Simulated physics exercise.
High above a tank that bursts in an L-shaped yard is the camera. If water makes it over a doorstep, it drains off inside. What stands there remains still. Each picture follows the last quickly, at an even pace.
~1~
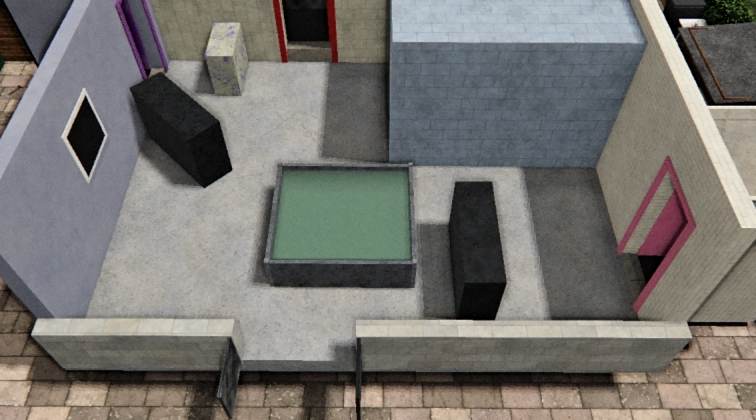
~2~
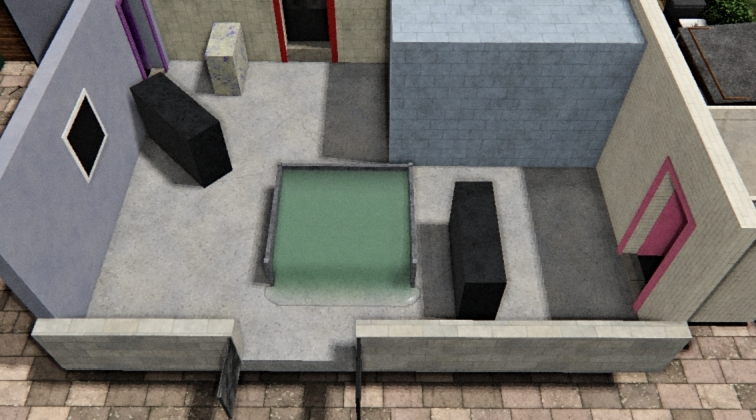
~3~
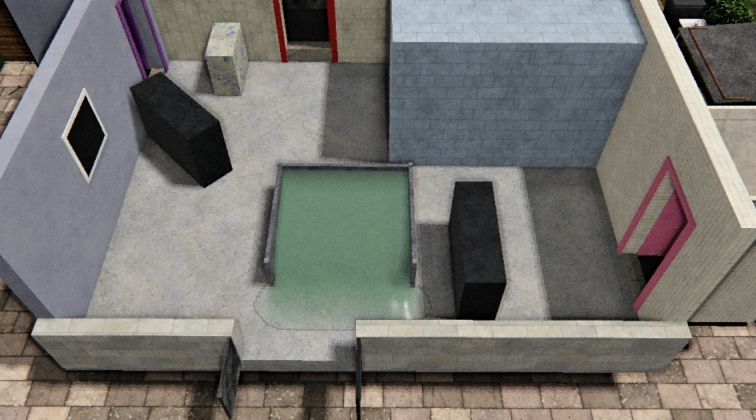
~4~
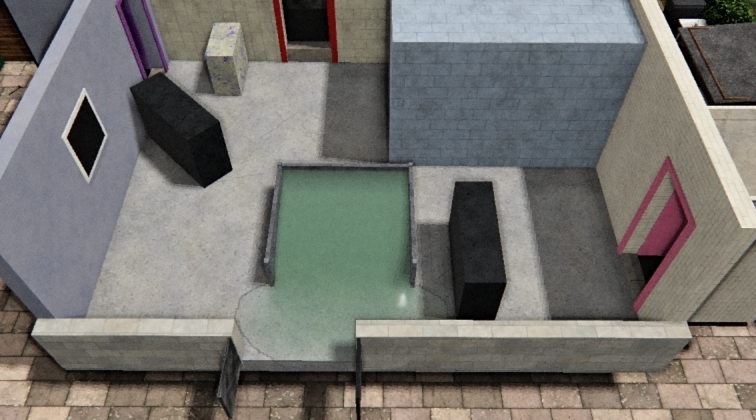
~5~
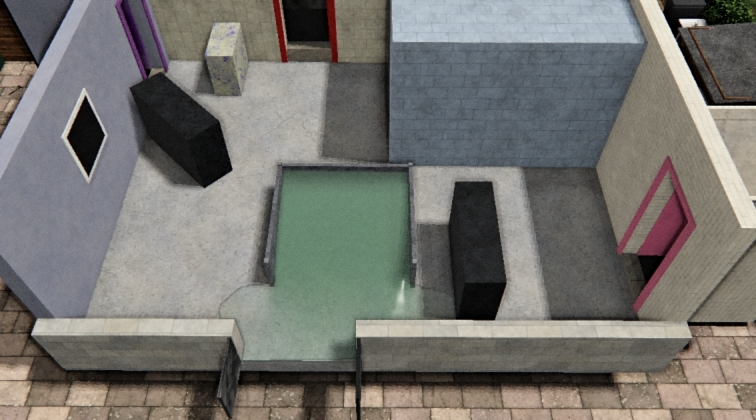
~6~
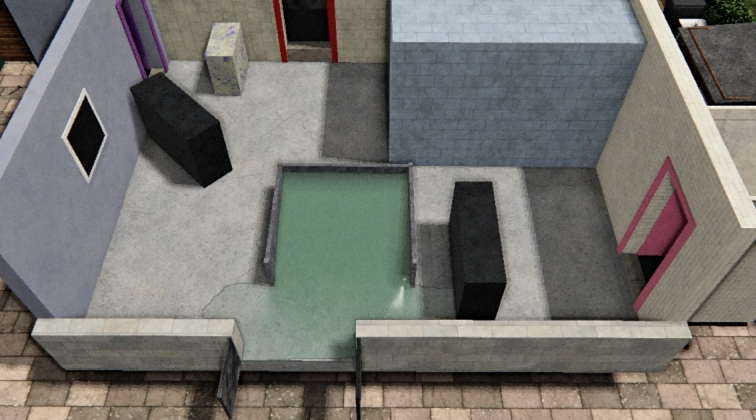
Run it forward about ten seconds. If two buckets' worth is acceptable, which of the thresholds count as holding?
The red door counts as holding, the pink door does not count, the purple door counts as holding.
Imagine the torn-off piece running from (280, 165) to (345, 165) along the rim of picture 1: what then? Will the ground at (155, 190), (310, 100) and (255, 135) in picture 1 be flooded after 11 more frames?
Bone-dry, submerged, submerged.
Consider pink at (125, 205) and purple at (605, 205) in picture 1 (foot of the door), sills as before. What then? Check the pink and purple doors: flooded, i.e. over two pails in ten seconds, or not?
As it turns out, the pink door keeps clear but the purple door keeps clear.
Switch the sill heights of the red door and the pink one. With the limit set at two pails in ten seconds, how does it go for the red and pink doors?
Outcome - red comes up short, pink comes up short.
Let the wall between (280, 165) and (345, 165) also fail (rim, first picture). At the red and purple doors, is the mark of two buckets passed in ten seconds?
The red one falls short, the purple one falls short.
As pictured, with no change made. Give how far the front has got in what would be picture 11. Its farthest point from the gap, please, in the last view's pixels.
The wet point farthest out is around (575, 346).
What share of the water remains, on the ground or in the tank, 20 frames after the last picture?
Estimate: Near 54 %.
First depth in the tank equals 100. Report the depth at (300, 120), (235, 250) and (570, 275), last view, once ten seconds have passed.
0, 2 and 8 in a hundred, in turn.
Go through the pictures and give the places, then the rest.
In the first picture, the water tank at (343, 214) is whole and still.
In the second picture, water pours out at (342, 278) and has run to (269, 288).
In the third picture, the front is at (422, 311), out from the gap at (342, 279).
In the fourth picture, water pours out at (342, 279) and has run to a hidden place.
In the fifth picture, the front is at a hidden place, out from the gap at (342, 279).
In the sixth picture, the front is at a hidden place, out from the gap at (342, 279).
A moment on, water covers 15 % of the floor; the red door not reached, the pink door not reached, the purple door not reached.
Next, water covers 25 % of the floor; the red door not reached, the pink door wet at the sill, nothing in, the purple door not reached.
Then, water covers 30 % of the floor; the red door not reached, the pink door over two buckets in, the purple door not reached.
Later, water covers 50 % of the floor; the red door not reached, the pink door over two buckets in, the purple door not reached.
In the end, water covers 55 % of the floor; the red door not reached, the pink door over two buckets in, the purple door not reached.
